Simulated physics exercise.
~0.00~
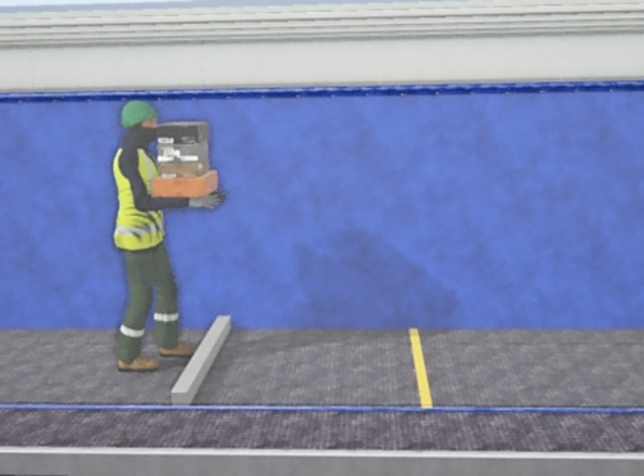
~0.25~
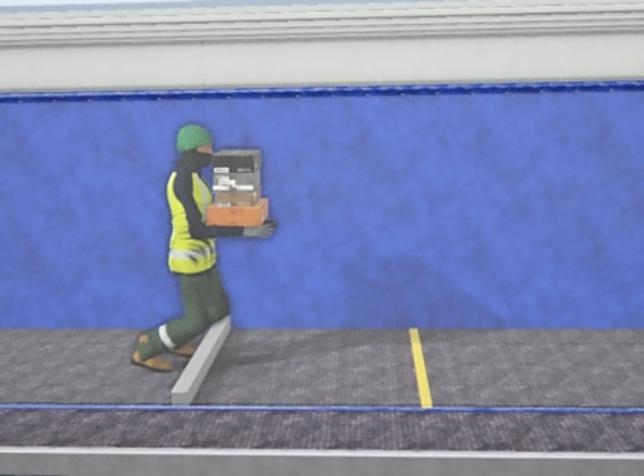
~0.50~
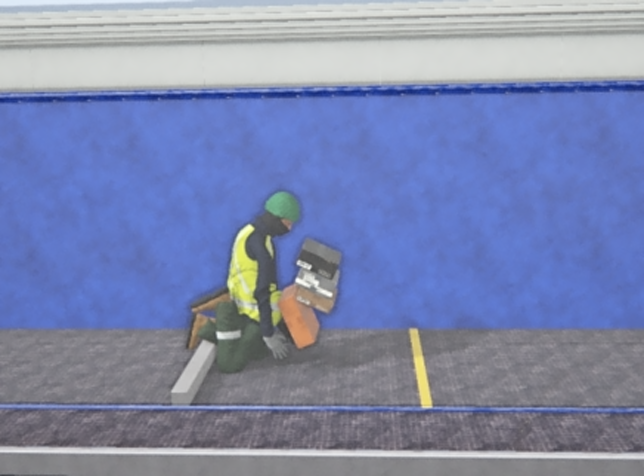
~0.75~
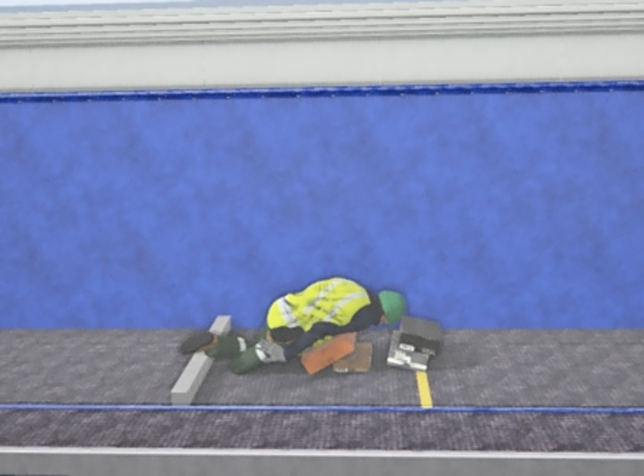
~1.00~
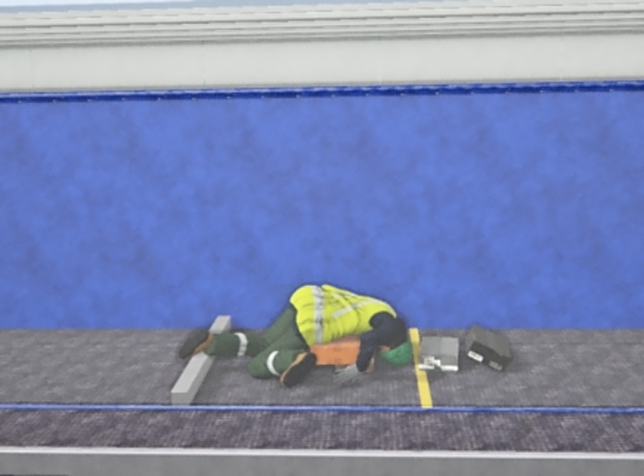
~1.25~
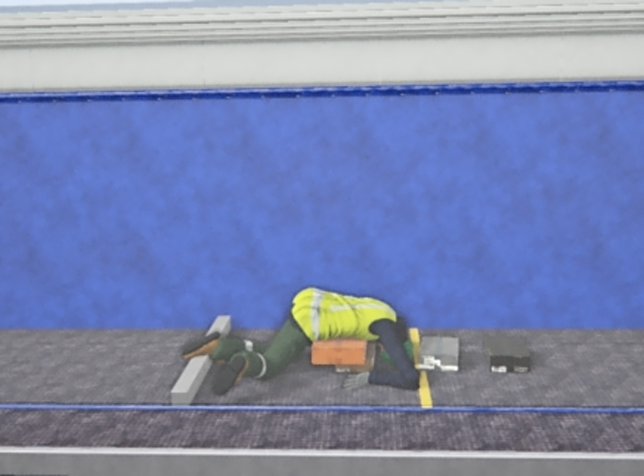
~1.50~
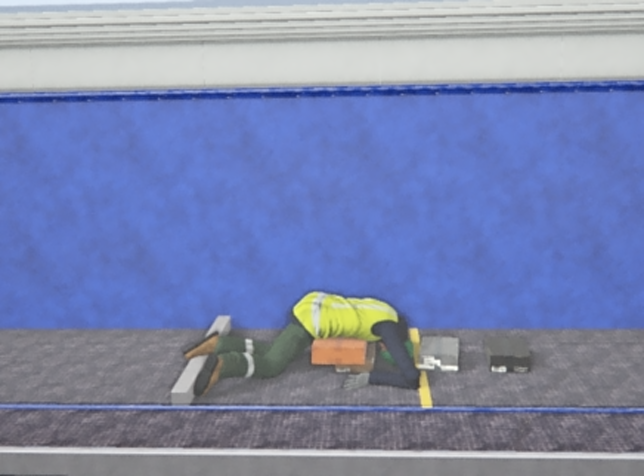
Beside a blue wall, a person in a green hat and yellow vest carries stacked boxes rightward, trips at a low rail and falls forward, spilling them. The person ends face down, the orange and brown boxes short of the yellow line, the grey and black ones across it.
